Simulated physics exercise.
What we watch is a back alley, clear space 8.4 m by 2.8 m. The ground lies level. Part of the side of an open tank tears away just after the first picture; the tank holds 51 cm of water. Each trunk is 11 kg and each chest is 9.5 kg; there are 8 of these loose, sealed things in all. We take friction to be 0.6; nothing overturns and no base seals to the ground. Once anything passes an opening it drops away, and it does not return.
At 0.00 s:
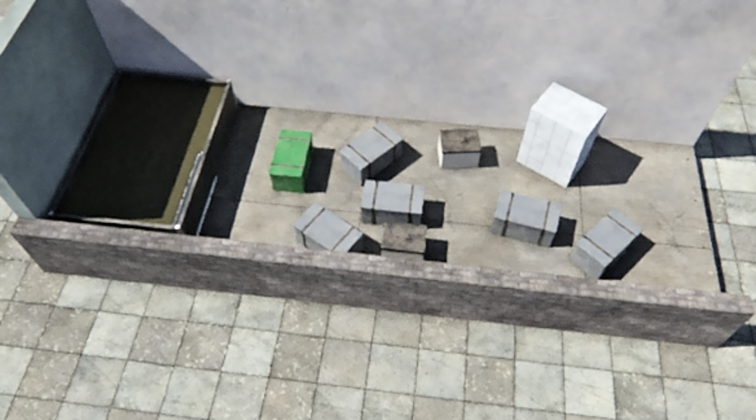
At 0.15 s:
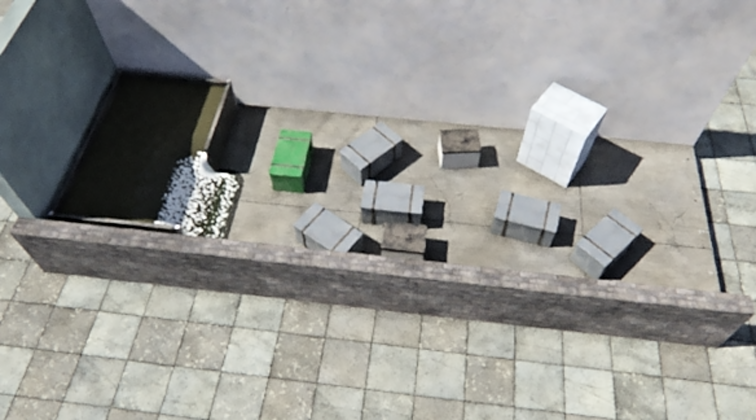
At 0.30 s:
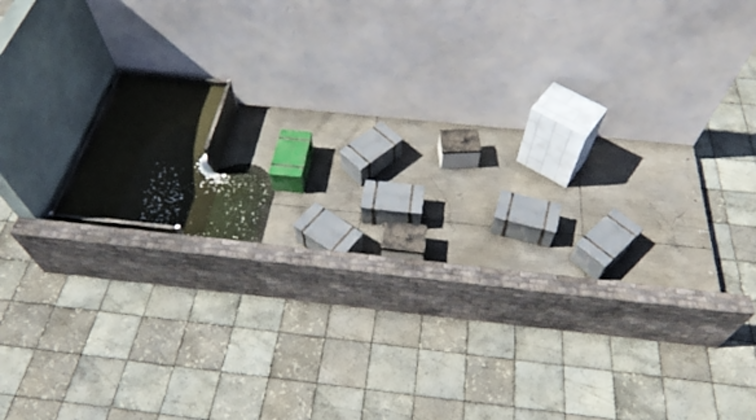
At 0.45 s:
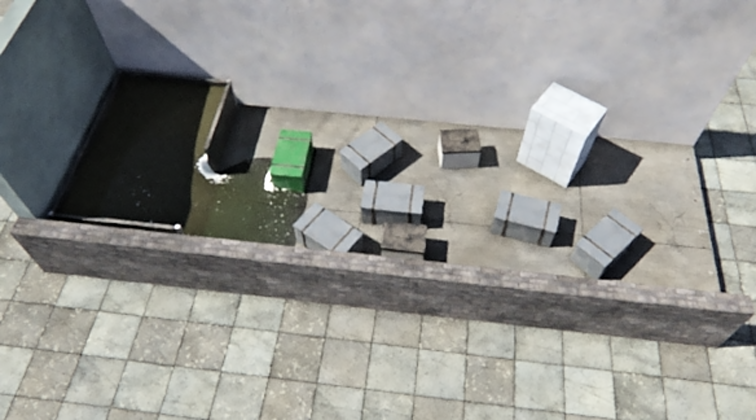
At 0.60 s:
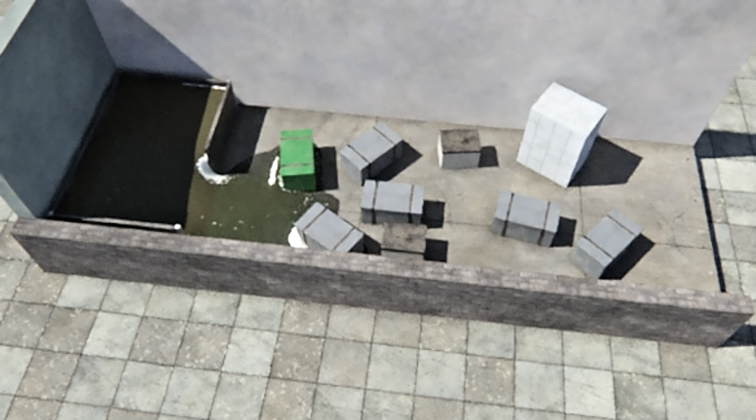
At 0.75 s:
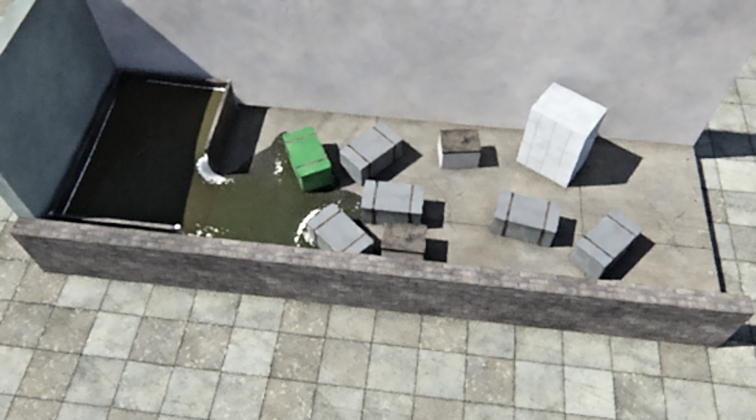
Water pours from an open tank across the alley and nudges the green trunk right.
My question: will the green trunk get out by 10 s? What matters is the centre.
It does not break free in time.
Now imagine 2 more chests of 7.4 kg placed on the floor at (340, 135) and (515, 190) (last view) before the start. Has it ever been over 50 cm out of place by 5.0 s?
The first is below the mark, the second above the mark.
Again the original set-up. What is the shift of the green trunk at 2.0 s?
Displacement by then near 80 cm.
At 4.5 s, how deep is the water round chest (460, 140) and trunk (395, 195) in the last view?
Roughly 16 and 4 cm.
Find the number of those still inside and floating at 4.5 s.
That would be 4 of them.
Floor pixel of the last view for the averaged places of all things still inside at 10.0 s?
Near (415, 174).
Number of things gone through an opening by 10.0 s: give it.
I make it 5.
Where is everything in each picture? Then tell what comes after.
The first frame shows the green trunk at (291, 152), on the bottom; 3.8 m2 under water; 0 of 8 have shifted.
The second frame shows the green trunk at (291, 152), on the bottom; 4.4 m2 under water; 0 of 8 have shifted.
The third frame shows the green trunk at (291, 152) rests on the ground; water covers 5.2 m2; 0 of 8 have shifted.
The fourth frame shows the green trunk at (291, 152) rests on the ground; water covers 5.9 m2; 0 of 8 have shifted.
The fifth frame shows the green trunk at (297, 152) rests on the ground, 8 cm from its start; water covers 6.4 m2; 1 of 8 have shifted.
The sixth frame shows the green trunk at (307, 150), on the bottom, 22 cm from its start; water covers 7.1 m2; 2 of 8 have shifted.
After 2.0 s the green trunk is near (345, 130), 0.8 m from its start, aground; 0 of 8 are out; 1 afloat.
After 4.5 s the green trunk is near (357, 107), 1.2 m from its start, afloat; 3 of 8 are out; 4 afloat.
After 7.0 s the green trunk is near (303, 120), 0.6 m from its start, afloat; 5 of 8 are out; 3 afloat.
After 10.0 s the green trunk is near (260, 122), 0.7 m from its start, afloat; 5 of 8 are out; 2 afloat.
